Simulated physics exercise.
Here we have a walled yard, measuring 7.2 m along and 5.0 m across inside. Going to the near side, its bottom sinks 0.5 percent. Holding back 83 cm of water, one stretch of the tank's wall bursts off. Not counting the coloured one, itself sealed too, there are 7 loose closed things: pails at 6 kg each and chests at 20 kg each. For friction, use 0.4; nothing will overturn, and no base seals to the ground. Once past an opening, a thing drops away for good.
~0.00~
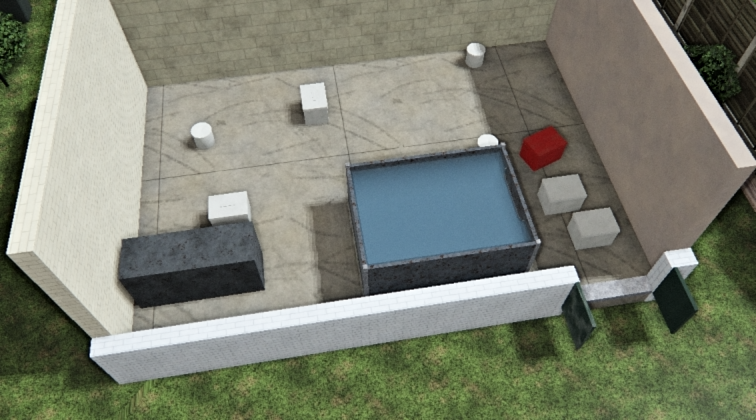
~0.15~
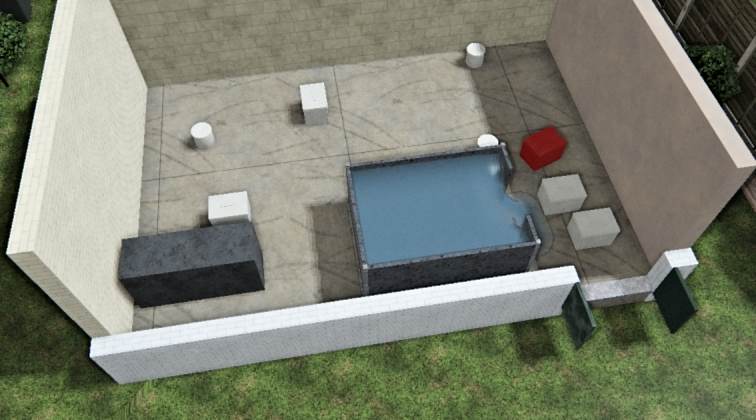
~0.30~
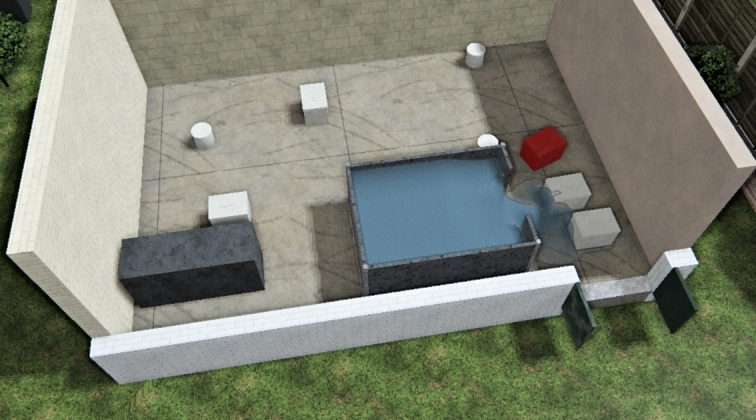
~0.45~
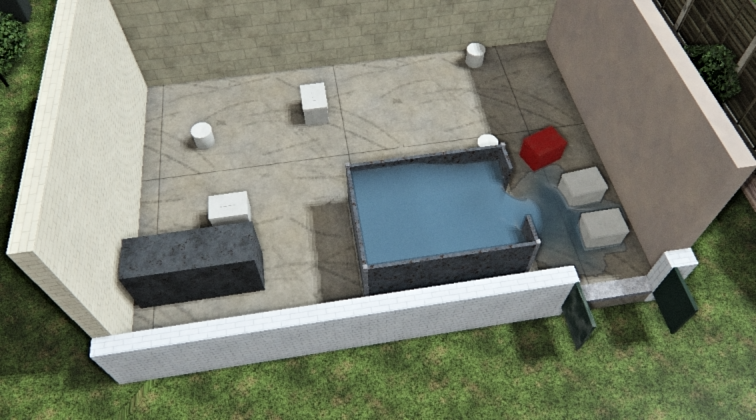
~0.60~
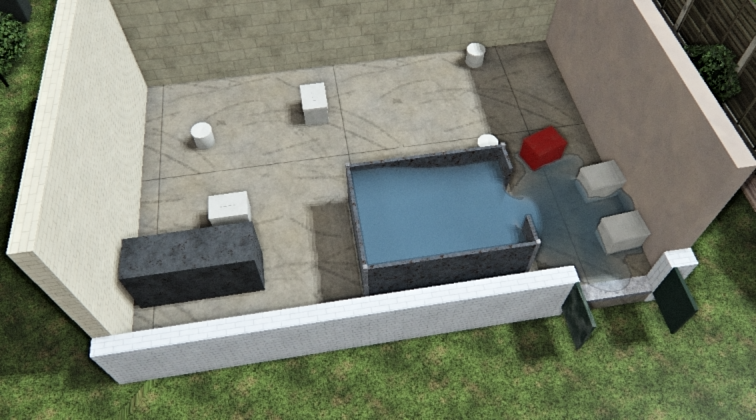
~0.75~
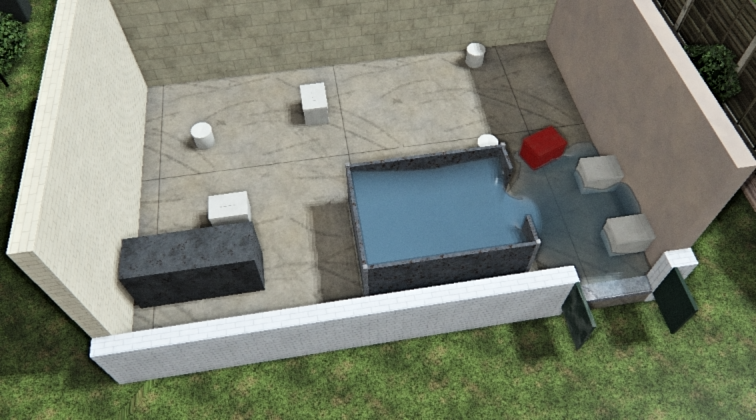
A tank of water in a walled yard lost part of its right side, and water poured out across the ground, pushing two pale boxes toward the right wall while the red one barely moved.
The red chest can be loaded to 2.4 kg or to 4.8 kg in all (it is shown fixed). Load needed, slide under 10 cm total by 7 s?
Watching this, I'd bet no version stays within bounds.
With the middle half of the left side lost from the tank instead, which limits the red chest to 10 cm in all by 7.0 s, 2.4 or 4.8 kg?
Answer: The small one.
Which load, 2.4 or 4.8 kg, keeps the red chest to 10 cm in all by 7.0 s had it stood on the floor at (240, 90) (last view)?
Looks like the outcome is this: No option works.
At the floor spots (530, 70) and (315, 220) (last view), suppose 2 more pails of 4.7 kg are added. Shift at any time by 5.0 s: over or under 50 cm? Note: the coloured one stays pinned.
One after the other: Goes beyond it, then does not reach it.
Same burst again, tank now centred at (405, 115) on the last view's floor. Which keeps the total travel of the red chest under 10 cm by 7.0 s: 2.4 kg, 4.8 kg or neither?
Then, in short, nothing offered works.
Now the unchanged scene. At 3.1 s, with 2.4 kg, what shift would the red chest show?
Displacement near 250 cm.
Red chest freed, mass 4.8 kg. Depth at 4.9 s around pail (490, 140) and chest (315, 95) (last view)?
About 1 and 2 cm.
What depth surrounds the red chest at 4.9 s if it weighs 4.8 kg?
Close to 4 cm deep.
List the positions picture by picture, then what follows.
The first frame shows the red chest at (545, 141) rests on the ground; water covers 3.6 m2; 0 of 8 have shifted.
The second frame shows the red chest at (545, 141), on the bottom; 4.2 m2 under water; 0 of 8 have shifted.
The third frame shows the red chest at (545, 141) rests on the ground; water covers 4.7 m2; 1 of 8 have shifted.
The fourth frame shows the red chest at (545, 141), on the bottom; 5.4 m2 under water; 2 of 8 have shifted.
The fifth frame shows the red chest at (545, 141) rests on the ground; water covers 6.4 m2; 2 of 8 have shifted.
The sixth frame shows the red chest at (545, 141), on the bottom; water covers 7.3 m2; 2 of 8 have shifted.
After 1.4 s the red chest would be 100 cm from its start with 2.4 kg and 82 cm from its start with 4.8 kg; 1 cm of water round it then.
After 3.1 s the red chest would be 226 cm from its start with 2.4 kg and 175 cm from its start with 4.8 kg; 2 cm of water round it then.
After 4.9 s the red chest would be 357 cm from its start with 2.4 kg and 257 cm from its start with 4.8 kg; 4 cm of water round it then.
After 7.0 s the red chest would be 452 cm from its start with 2.4 kg and 388 cm from its start with 4.8 kg; 3 cm of water round it then.
